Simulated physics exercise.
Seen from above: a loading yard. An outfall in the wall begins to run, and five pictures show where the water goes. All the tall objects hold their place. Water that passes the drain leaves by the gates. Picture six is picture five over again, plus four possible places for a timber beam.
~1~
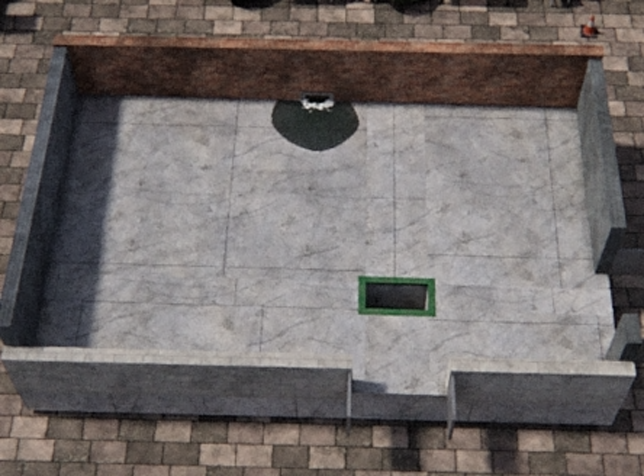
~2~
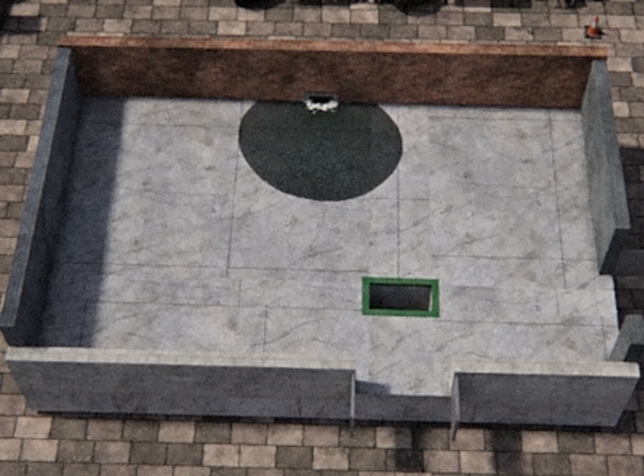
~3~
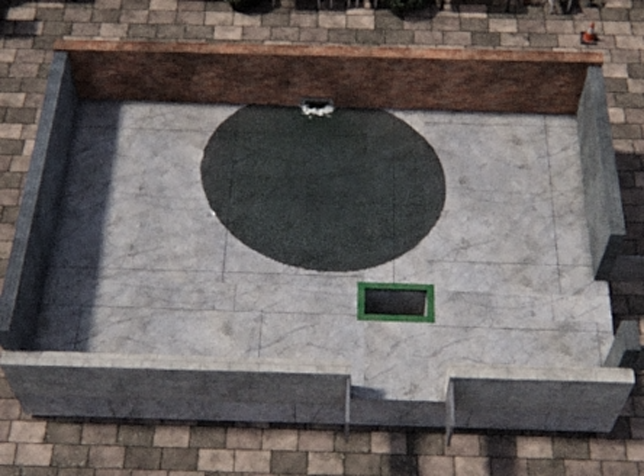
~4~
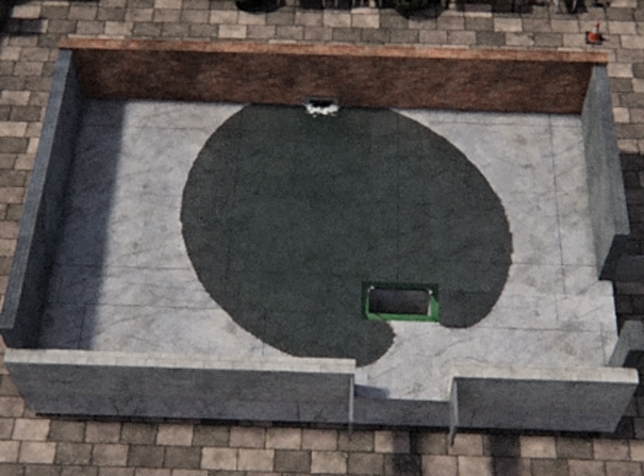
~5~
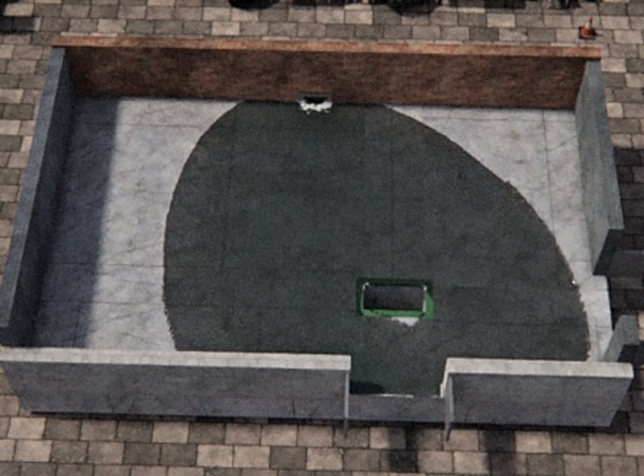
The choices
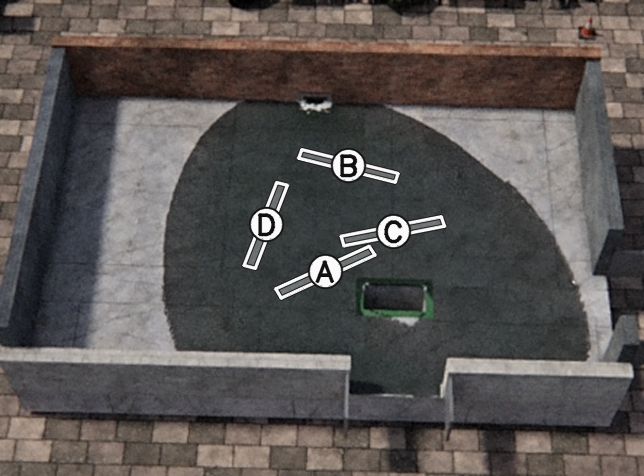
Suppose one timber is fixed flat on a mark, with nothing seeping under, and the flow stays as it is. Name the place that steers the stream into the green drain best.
It is D.
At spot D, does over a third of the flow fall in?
No, it does not.
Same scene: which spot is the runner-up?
That is spot A.
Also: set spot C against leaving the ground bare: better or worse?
It is worse.
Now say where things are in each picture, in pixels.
Outfall at (317, 97); green drain at (397, 296); open gate at (599, 315); open gate at (399, 381); water covers 3 % of the ground and shows as far out as (340, 141); green drain still dry.
Water covers 10 % of the ground and shows as far out as (335, 196); green drain still dry.
Water covers 23 % of the ground and shows as far out as (367, 263); green drain still dry.
Water covers 41 % of the ground and shows as far out as (461, 324); green drain taking water.
Water covers 57 % of the ground and shows as far out as (571, 349); green drain taking water.
On the marked copy, A from (278, 293) to (372, 250); B from (300, 153) to (396, 177); C from (342, 241) to (442, 221); D from (249, 266) to (282, 183).
With A, about 15 % of the stream runs into the green drain, about 84 % out by the gates.
With B, about 8 % of the stream runs into the green drain, about 92 % out by the gates.
With C, about 7 % of the stream runs into the green drain, about 93 % out by the gates.
With D, about 27 % of the stream runs into the green drain, about 72 % out by the gates.
